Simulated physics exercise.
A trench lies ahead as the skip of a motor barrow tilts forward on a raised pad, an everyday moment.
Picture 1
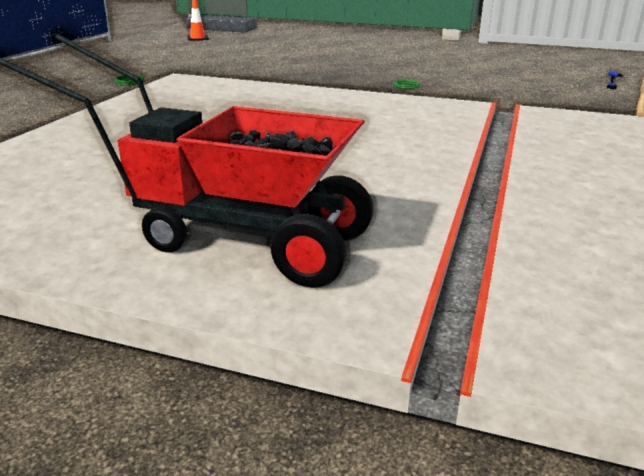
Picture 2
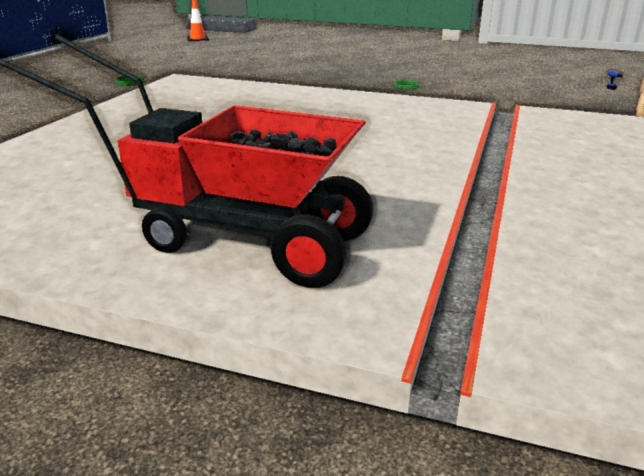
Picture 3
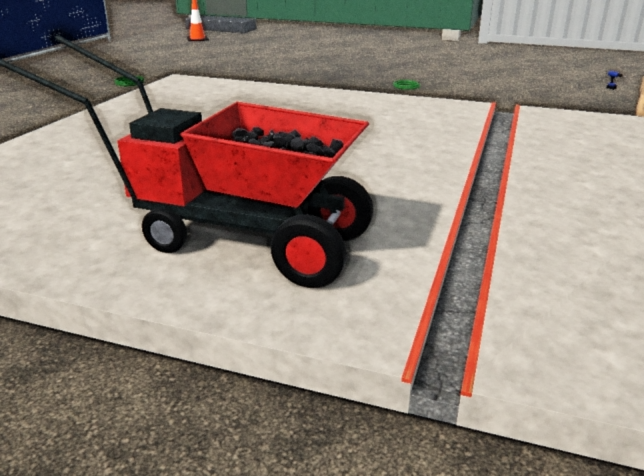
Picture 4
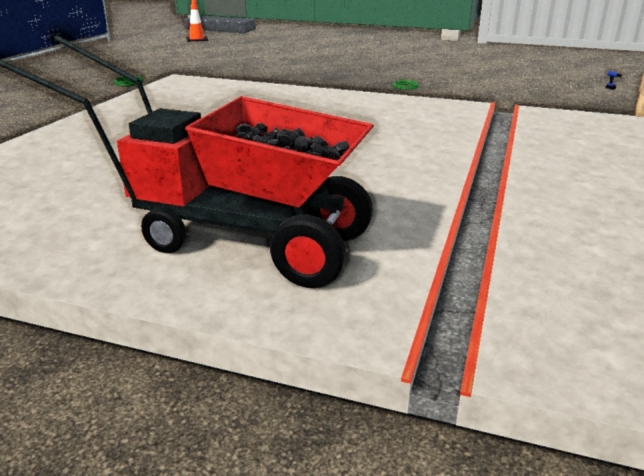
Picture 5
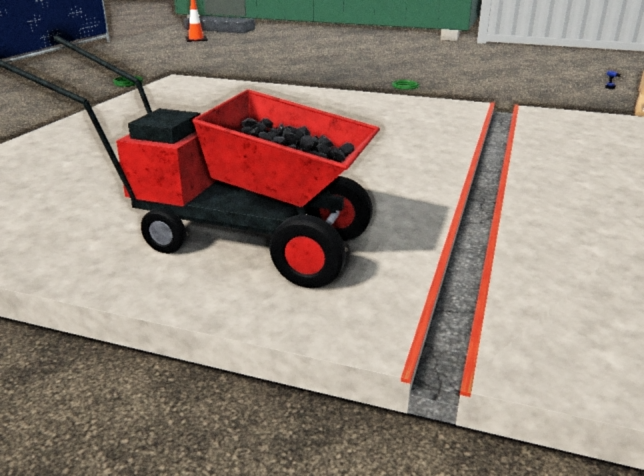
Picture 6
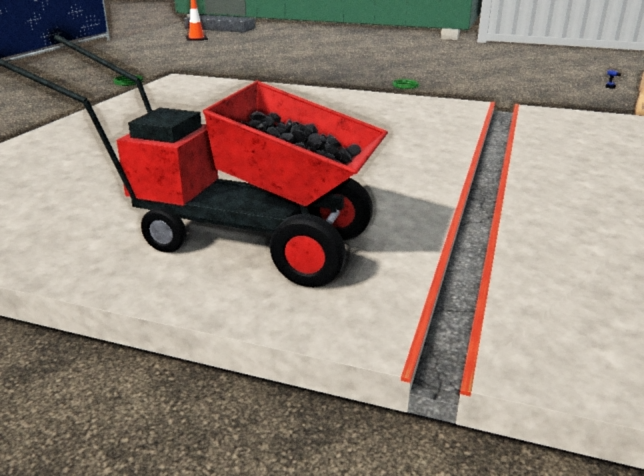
At the start, a red motor barrow loaded with dark lumps of coal stands on a pale raised pad, its skip level, left of a narrow trench edged in orange. The skip then tilts gradually forward, its rear rising and its front lip dipping toward the right, until it is clearly tipped, coal still inside.
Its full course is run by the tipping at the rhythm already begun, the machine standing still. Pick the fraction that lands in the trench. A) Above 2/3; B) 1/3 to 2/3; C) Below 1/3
The answer is B.
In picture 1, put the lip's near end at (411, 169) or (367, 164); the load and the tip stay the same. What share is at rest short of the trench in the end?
0 % for the first, 0 % for the second.
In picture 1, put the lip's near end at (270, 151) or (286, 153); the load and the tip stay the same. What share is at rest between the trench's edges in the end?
First spot: About 20 percent; second spot: About 30 percent.
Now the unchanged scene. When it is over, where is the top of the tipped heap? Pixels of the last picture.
In the last picture, the peak is close to (437, 258).
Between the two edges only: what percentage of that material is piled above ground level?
Around 35 in a hundred.
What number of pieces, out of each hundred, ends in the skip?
Around 20 per cent.
Just after the last frame, skip tipped steeply; every one in the skip.
A moment on, skip tipped steeply; almost all in the skip; just a few short of the trench; just a few in or heaped over the trench.
Further on, skip tipped right over; roughly half in the skip; about a tenth short of the trench; roughly a third in or heaped over the trench; about a tenth beyond it; just a few falling.
When it is over, skip tipped right over; roughly a quarter in the skip; roughly a quarter short of the trench; roughly half in or heaped over the trench; about a tenth beyond it.
